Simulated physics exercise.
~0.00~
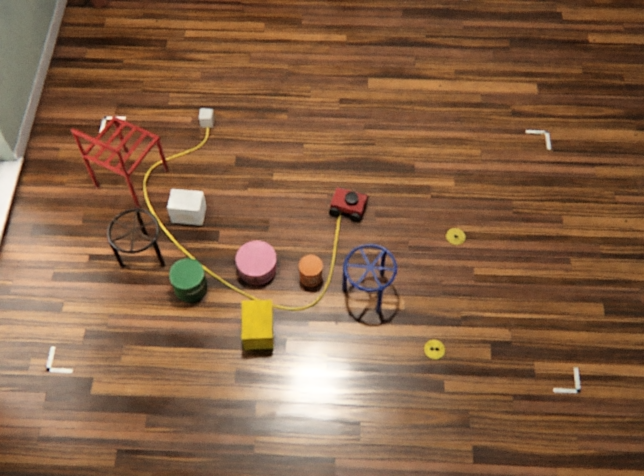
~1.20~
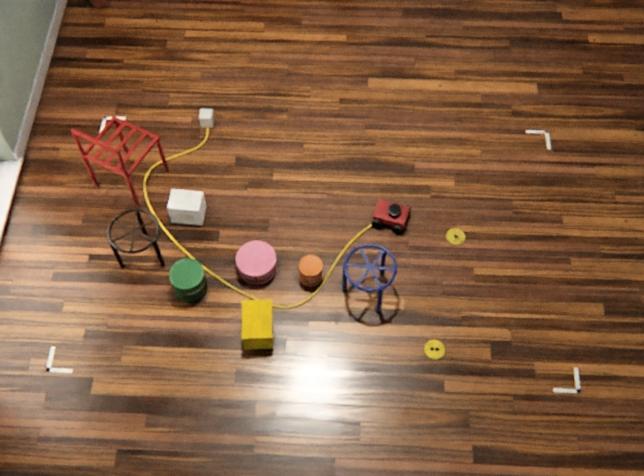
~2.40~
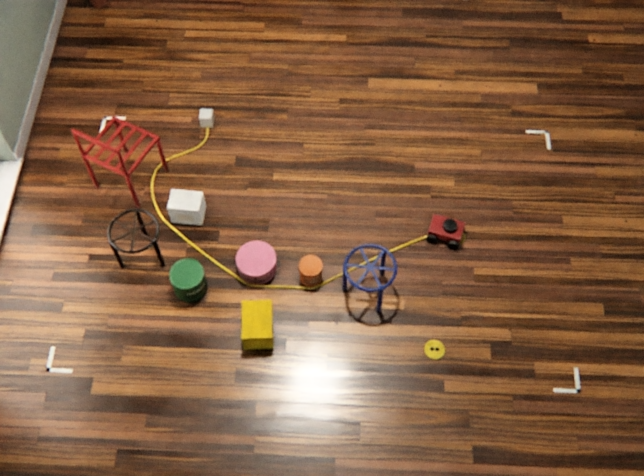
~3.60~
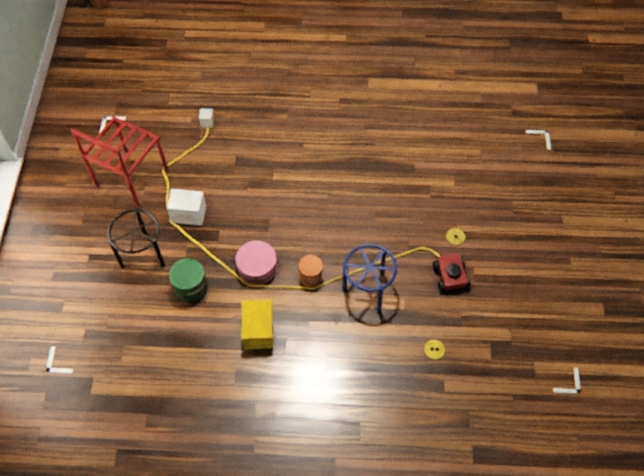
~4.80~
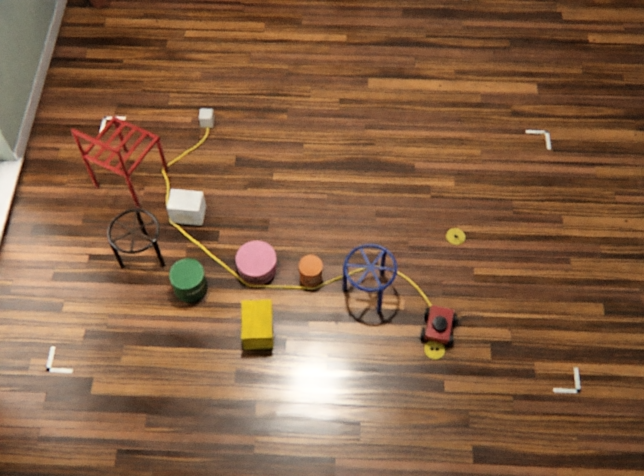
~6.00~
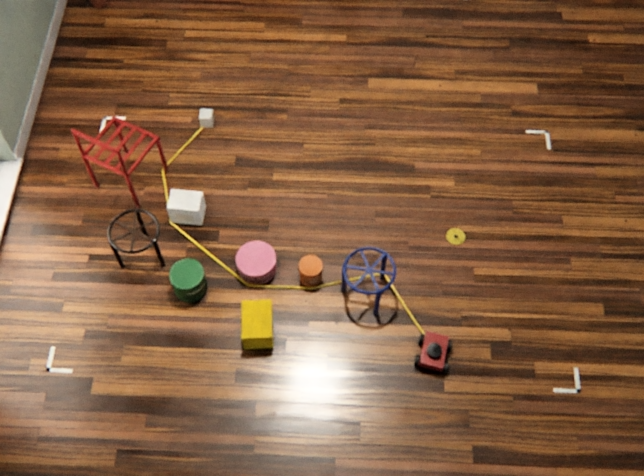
A dark wood-plank floor with white tape corners is seen from high above, a pale wall edge at the upper left. A yellow cord runs from a small white block near a red chair, past a white carton, a black stool, and green, pink and orange buckets, around a yellow box to a small red cart beyond a blue stool. The cart rolls right to the upper yellow mark, drawing the cord off the box and straighter. It then turns down toward the lower mark, pulling the cord against the carton. It stops over that mark, the cord taut and still attached to the block, everything else in place.
